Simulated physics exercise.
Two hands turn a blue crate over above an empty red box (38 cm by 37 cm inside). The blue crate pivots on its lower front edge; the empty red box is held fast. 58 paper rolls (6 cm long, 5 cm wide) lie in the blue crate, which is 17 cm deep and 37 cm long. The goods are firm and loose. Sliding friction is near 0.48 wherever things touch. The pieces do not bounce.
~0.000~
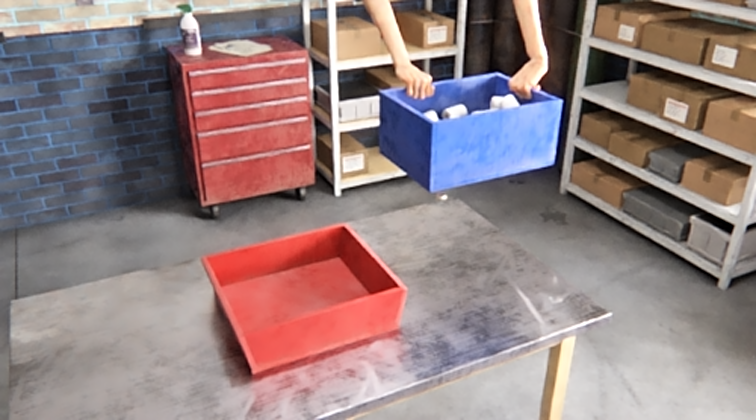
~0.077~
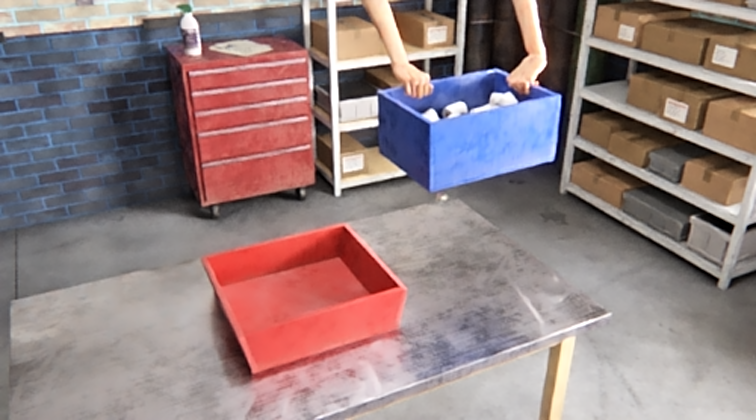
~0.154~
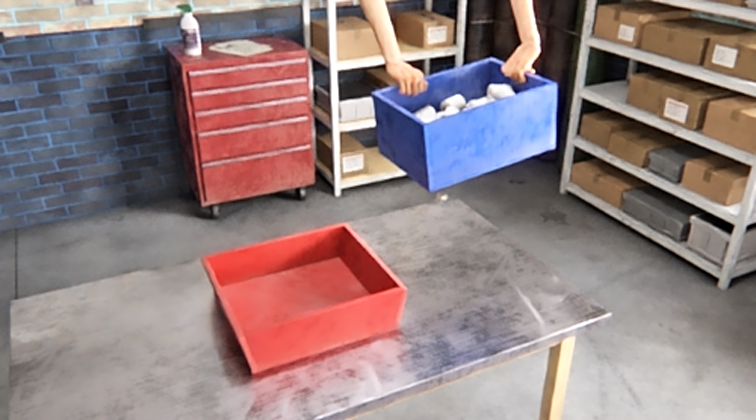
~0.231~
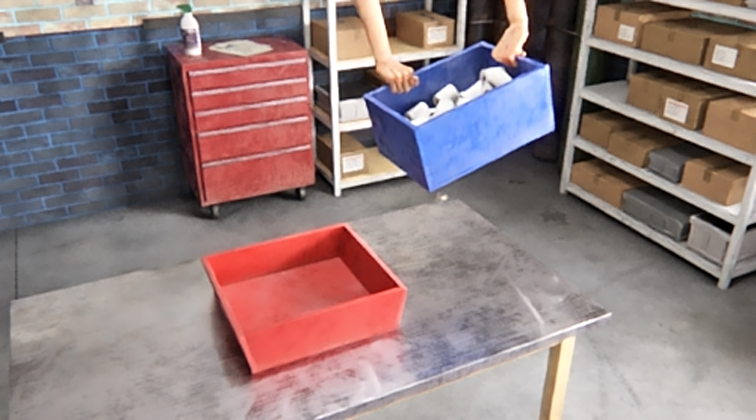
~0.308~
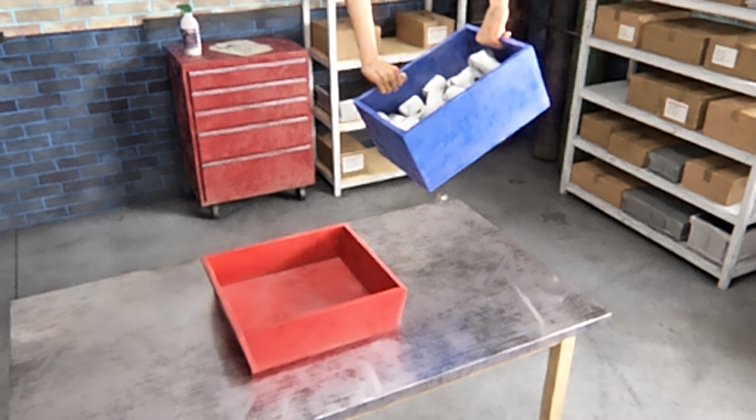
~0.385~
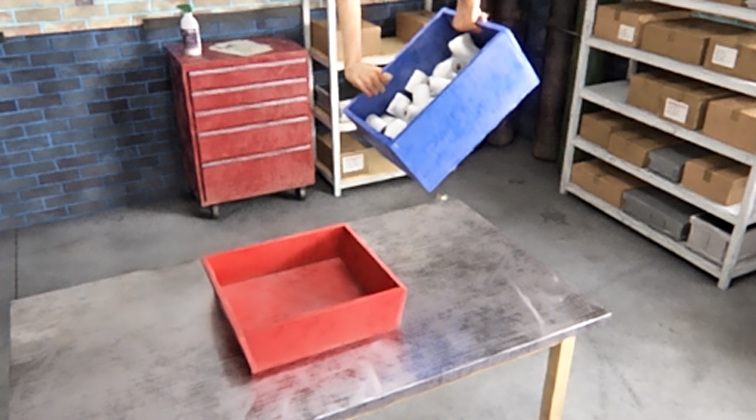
Two hands steadily tilt a blue crate of white rolls above an empty red box.
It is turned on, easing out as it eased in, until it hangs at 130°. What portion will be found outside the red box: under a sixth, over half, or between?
In the end under a sixth of them are outside the red box.
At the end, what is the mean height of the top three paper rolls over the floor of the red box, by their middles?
About 8 cm.
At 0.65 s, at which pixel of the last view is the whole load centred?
Near (384, 122).
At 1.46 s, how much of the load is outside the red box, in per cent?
Some 0 per cent by then.
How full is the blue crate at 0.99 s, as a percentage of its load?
Roughly 20 per cent is still inside.
After 0.65 s, tilt 86°; 58 still in the blue crate.
After 0.99 s, tilt 128°; 12 still in the blue crate, 25 in the red box and 21 in the air.
After 1.46 s, tilt 130°; 57 in the red box and 1 outside the red box.
Final count (at 2.07 s), 57 in the red box and 1 outside the red box. Asked share, 1 of 58, 2 per cent.
